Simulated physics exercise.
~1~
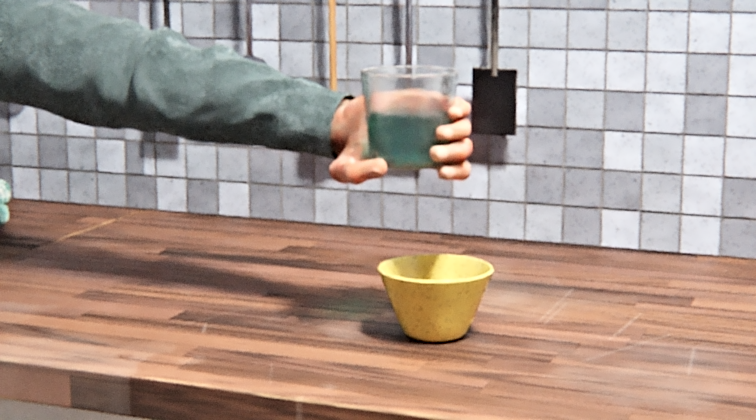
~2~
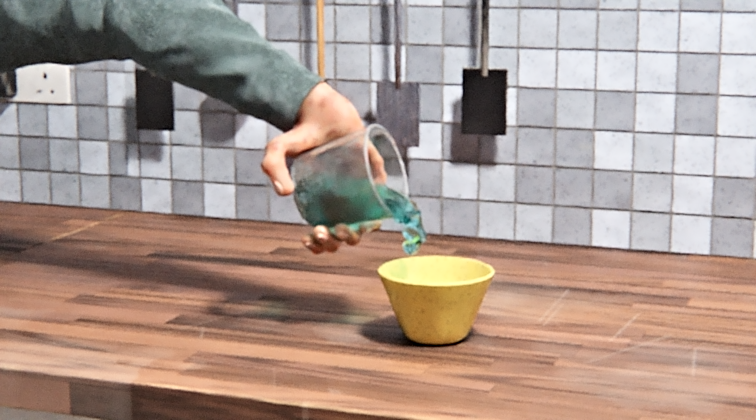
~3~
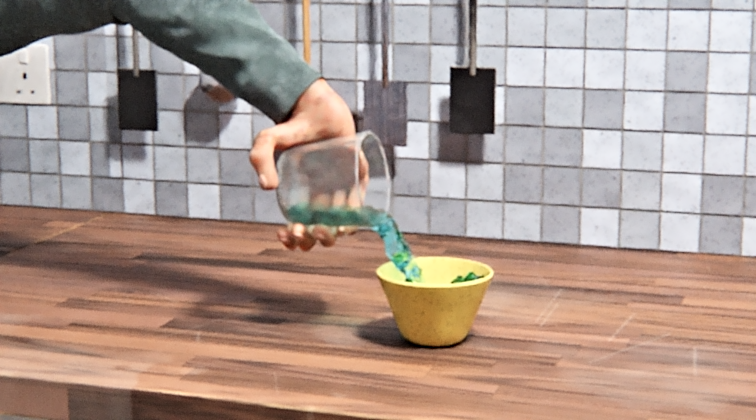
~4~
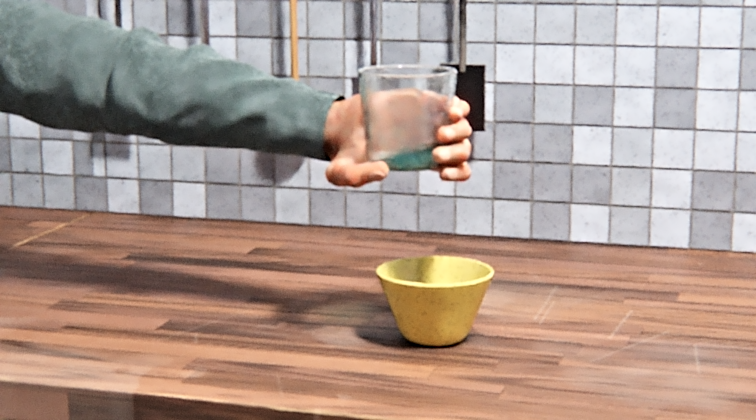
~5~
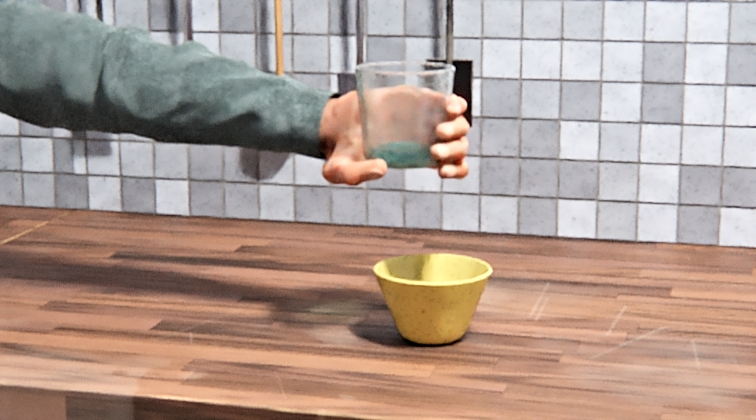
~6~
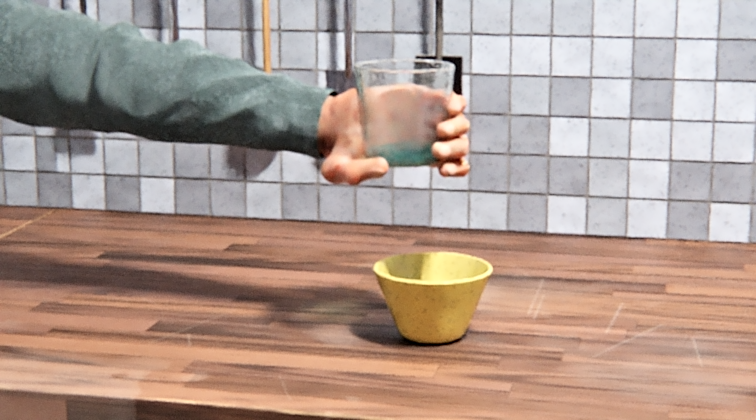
At the start, a hand in a green sleeve holds a clear drinking glass of blue-green water above an empty yellow cup on a wooden counter, with a tiled wall behind. The wrist turns and tips the glass steeply to the right, and water begins to spill over its rim. A stream runs down into the cup while the level in the glass drops. The hand then swings the glass back upright. It ends held nearly still above the cup, with only a little water left in the bottom, as the view drifts slightly sideways.
